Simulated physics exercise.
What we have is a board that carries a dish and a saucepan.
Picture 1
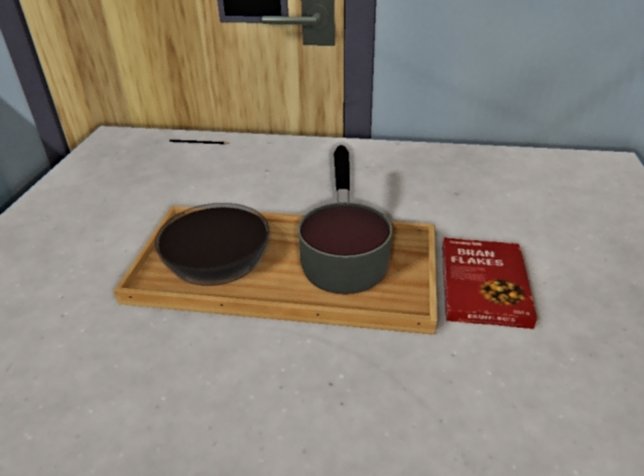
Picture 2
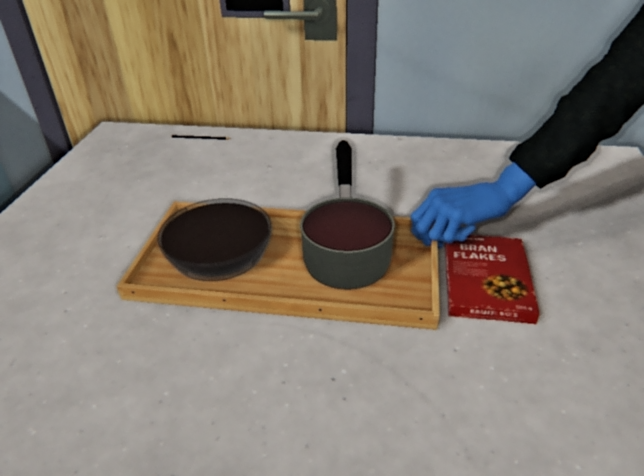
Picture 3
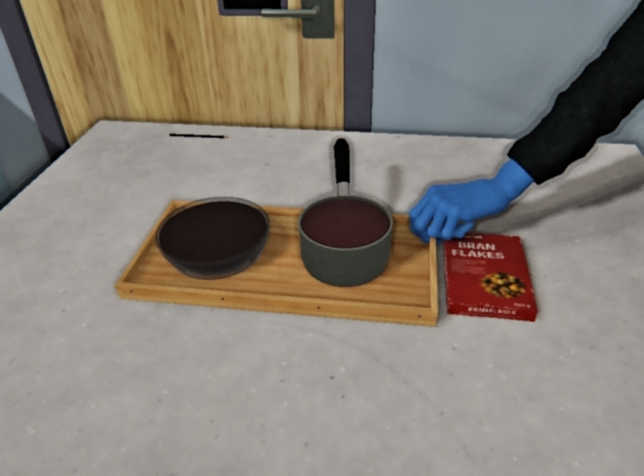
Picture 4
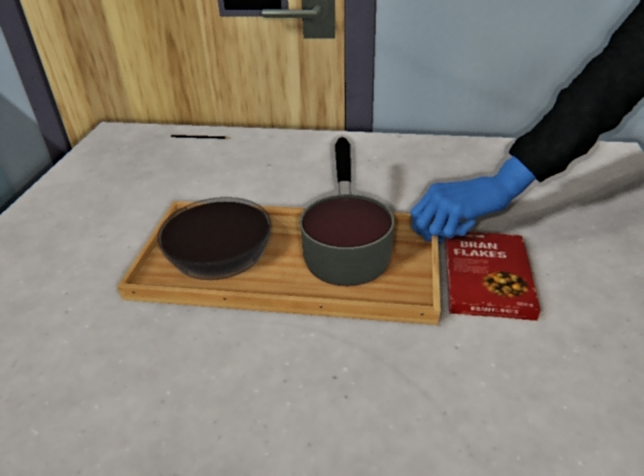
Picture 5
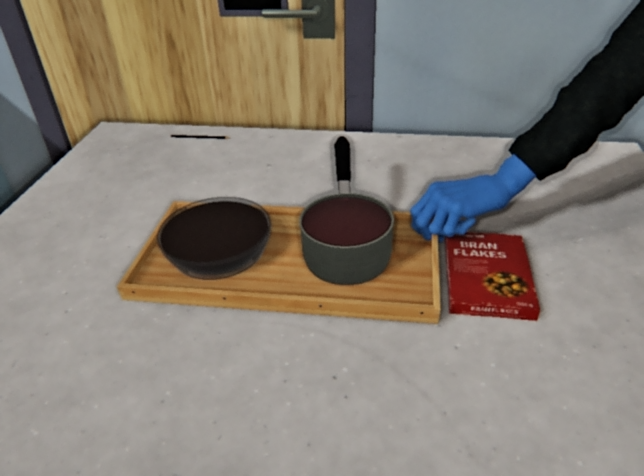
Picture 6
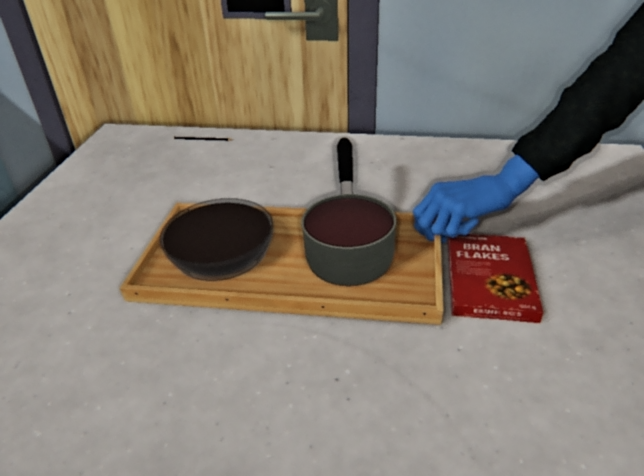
On a pale countertop, a blue-gloved hand grips the right end of a wooden tray, barely moving it.
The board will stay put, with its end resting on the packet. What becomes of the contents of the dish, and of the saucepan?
On the left the dish: They all stay in; on the right the saucepan: They all stay in.
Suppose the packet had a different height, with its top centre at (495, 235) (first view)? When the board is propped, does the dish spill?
Then it splashes out.
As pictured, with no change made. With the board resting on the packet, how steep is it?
About 3°.
Soon after, the board slopes by about 2°; dish, nothing has left it; saucepan, nothing has left it.
Later, the board slopes by about 4°; dish, nothing has left it; saucepan, nothing has left it.
In the end, the board slopes by about 3°, resting on the packet; dish, nothing has left it; saucepan, nothing has left it.
